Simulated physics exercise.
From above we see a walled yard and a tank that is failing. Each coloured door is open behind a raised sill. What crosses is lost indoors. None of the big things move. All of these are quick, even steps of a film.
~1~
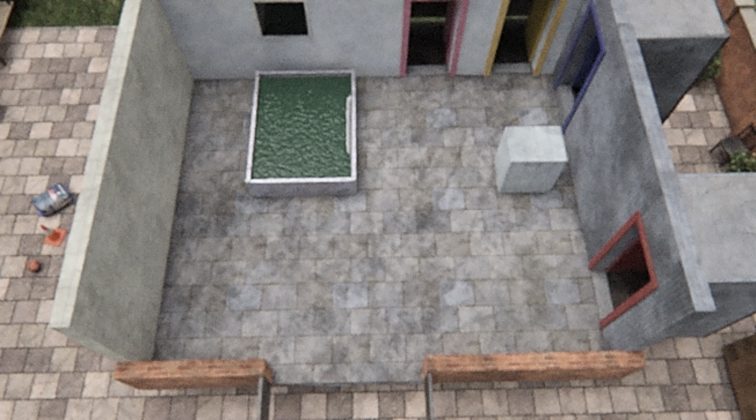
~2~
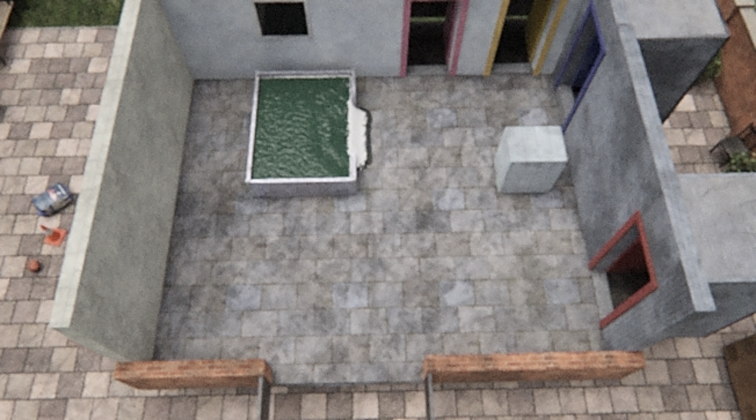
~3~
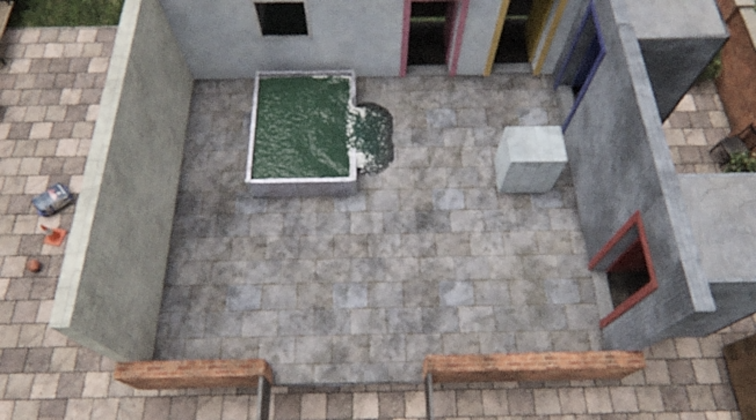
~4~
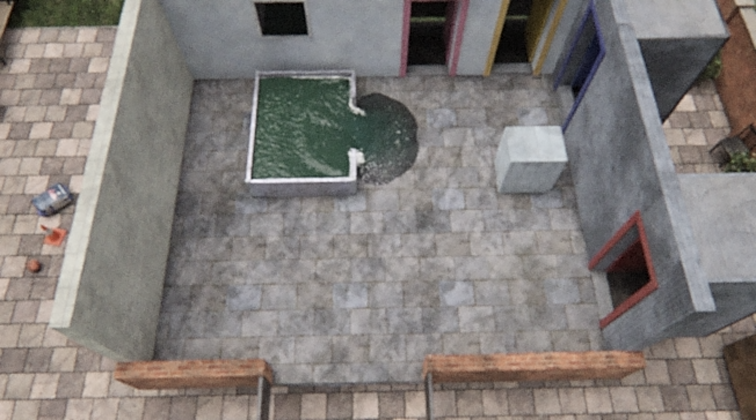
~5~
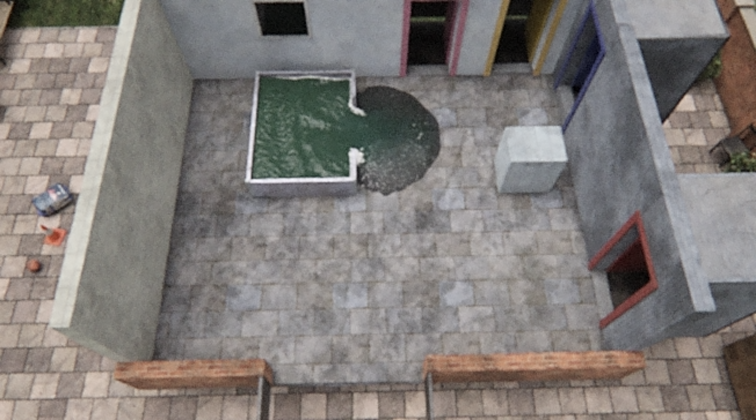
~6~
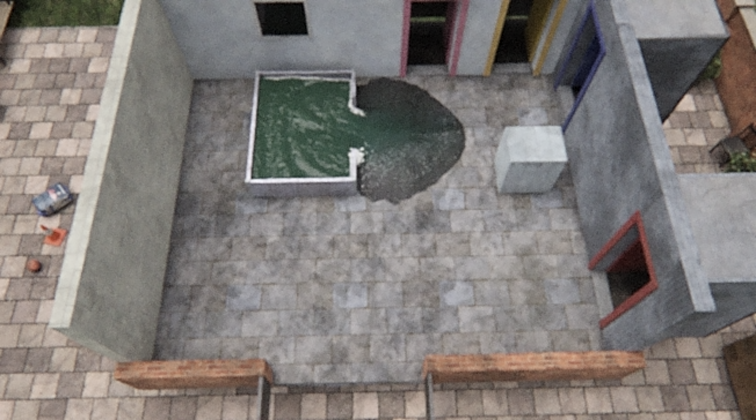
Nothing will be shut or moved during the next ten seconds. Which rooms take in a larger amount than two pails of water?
In the end, the blue door takes in no more; the pink door takes in more; the red door takes in more; the yellow door takes in more.
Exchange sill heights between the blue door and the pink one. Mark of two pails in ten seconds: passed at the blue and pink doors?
In short: Blue door goes over; pink door is under.
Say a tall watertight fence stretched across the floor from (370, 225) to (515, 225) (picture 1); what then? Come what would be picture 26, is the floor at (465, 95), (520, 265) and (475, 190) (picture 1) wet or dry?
Point by point: First submerged, second not reached, third submerged.
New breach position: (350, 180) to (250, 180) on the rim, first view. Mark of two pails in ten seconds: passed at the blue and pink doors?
In that setup the blue door keeps within bounds, but the pink door keeps within bounds.
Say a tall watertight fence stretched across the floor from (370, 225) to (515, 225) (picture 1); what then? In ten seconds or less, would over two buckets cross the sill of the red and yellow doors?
My guess is the red door stays within the limit and the yellow door exceeds the limit.
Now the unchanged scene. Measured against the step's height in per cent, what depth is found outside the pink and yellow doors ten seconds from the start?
210 and 100 %, in that order.
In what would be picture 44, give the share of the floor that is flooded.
Around 45 percent.
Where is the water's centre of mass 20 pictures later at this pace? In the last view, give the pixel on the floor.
I'd say around (398, 148).
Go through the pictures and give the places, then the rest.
The tank at (304, 126) is whole and still, in the first frame.
The front is at (362, 111), out from the gap at (353, 135), in the second frame.
The front is at (387, 115), out from the gap at (353, 135), in the third frame.
The front is at (413, 154), out from the gap at (353, 135), in the fourth frame.
The front is at (435, 151), out from the gap at (353, 135), in the fifth frame.
The front is at (460, 148), out from the gap at (353, 134), in the sixth frame.
A moment on, water covers 20 % of the floor; the blue door not reached, the pink door wet at the sill, nothing in, the red door not reached, the yellow door not reached.
Next, water covers 30 % of the floor; the blue door wet at the sill, nothing in, the pink door under two buckets in, the red door not reached, the yellow door wet at the sill, nothing in.
Then, water covers 40 % of the floor; the blue door wet at the sill, nothing in, the pink door over two buckets in, the red door under two buckets in, the yellow door under two buckets in.
Later, water covers 45 % of the floor; the blue door under two buckets in, the pink door over two buckets in, the red door under two buckets in, the yellow door over two buckets in.
In the end, water covers 75 % of the floor; the blue door under two buckets in, the pink door far over two buckets in, the red door over two buckets in, the yellow door far over two buckets in.
